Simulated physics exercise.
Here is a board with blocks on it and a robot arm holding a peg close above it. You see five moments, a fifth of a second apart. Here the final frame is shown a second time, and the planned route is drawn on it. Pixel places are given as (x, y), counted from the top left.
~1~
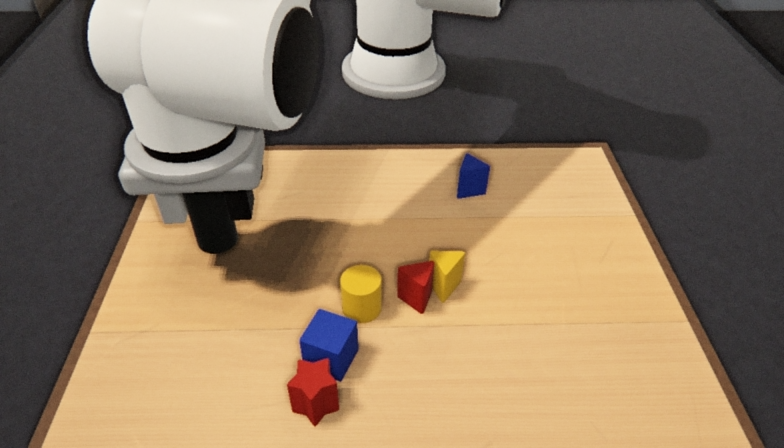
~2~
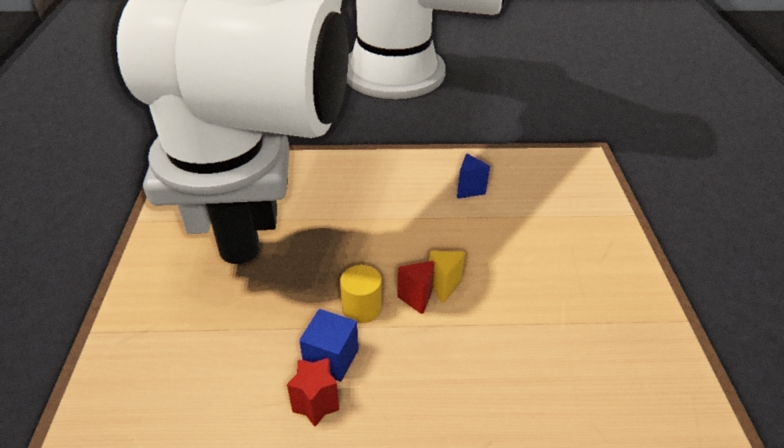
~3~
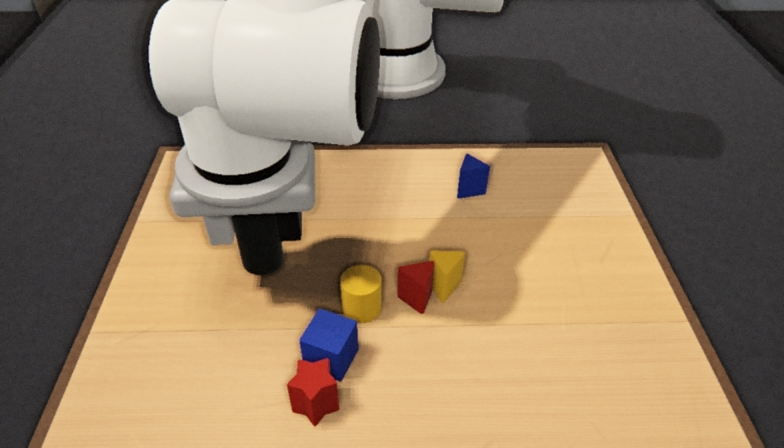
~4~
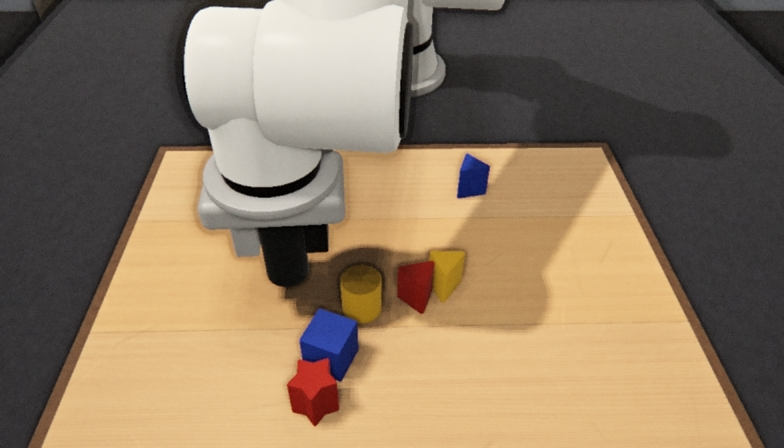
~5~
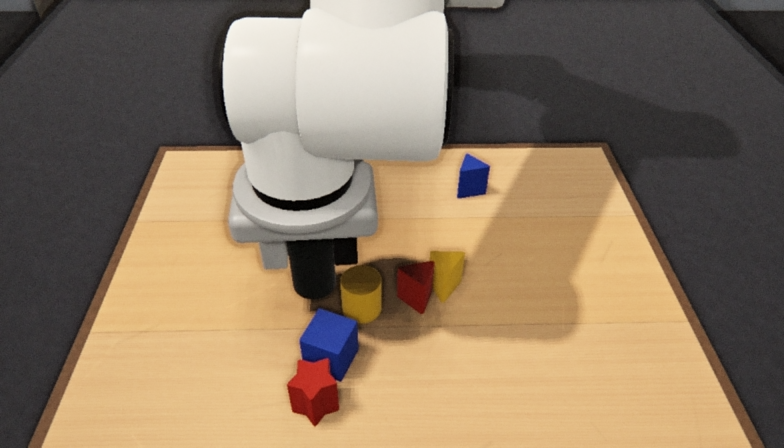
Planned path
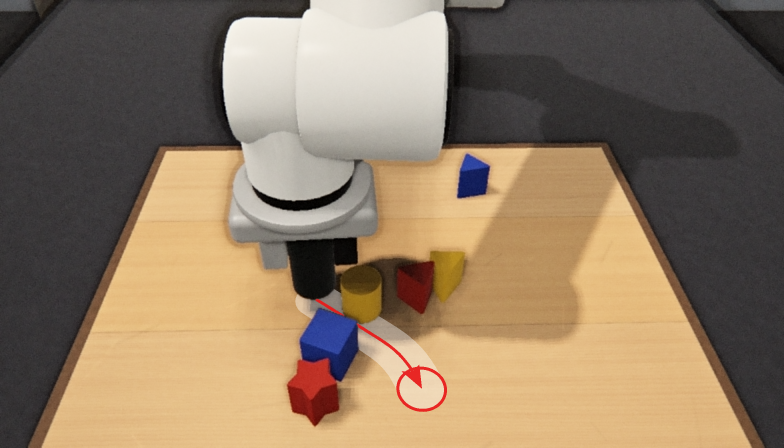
The clip opens with a white robot arm holding a black peg over the left side of a wooden board scattered with red, blue and yellow blocks. The arm moves steadily right and slightly toward the viewer, bringing the peg close beside the yellow cylinder, while every block stays still.
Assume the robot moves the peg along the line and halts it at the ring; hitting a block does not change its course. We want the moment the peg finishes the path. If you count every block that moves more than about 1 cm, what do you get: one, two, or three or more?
The push moves one block more than 1 cm.
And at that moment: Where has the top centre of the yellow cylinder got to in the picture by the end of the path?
That would be at about pixel (426, 297).
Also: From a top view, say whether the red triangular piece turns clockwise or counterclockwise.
Short answer: Counterclockwise.
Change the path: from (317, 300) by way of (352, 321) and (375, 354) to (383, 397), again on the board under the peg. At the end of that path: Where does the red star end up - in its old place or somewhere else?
At the end of the path, the red star has moved off its old spot.
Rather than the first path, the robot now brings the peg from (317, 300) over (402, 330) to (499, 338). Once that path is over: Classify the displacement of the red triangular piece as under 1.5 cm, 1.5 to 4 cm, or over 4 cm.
Displacement: 1.5 to 4 cm.
The line goes from (317, 300) over (354, 323) and (394, 349) to (422, 389).
On the path given first. One third of the way, peg at (354, 308); yellow cylinder at (396, 287).
Two thirds of the way, peg at (395, 334); yellow cylinder at (425, 296); red triangular piece at (425, 269), turned 20° anticlockwise; yellow triangular piece at (448, 256).
At the end, peg at (423, 373); blue square block unmoved; yellow cylinder at (426, 297); red triangular piece at (425, 269), turned 20° anticlockwise; yellow triangular piece at (448, 256).
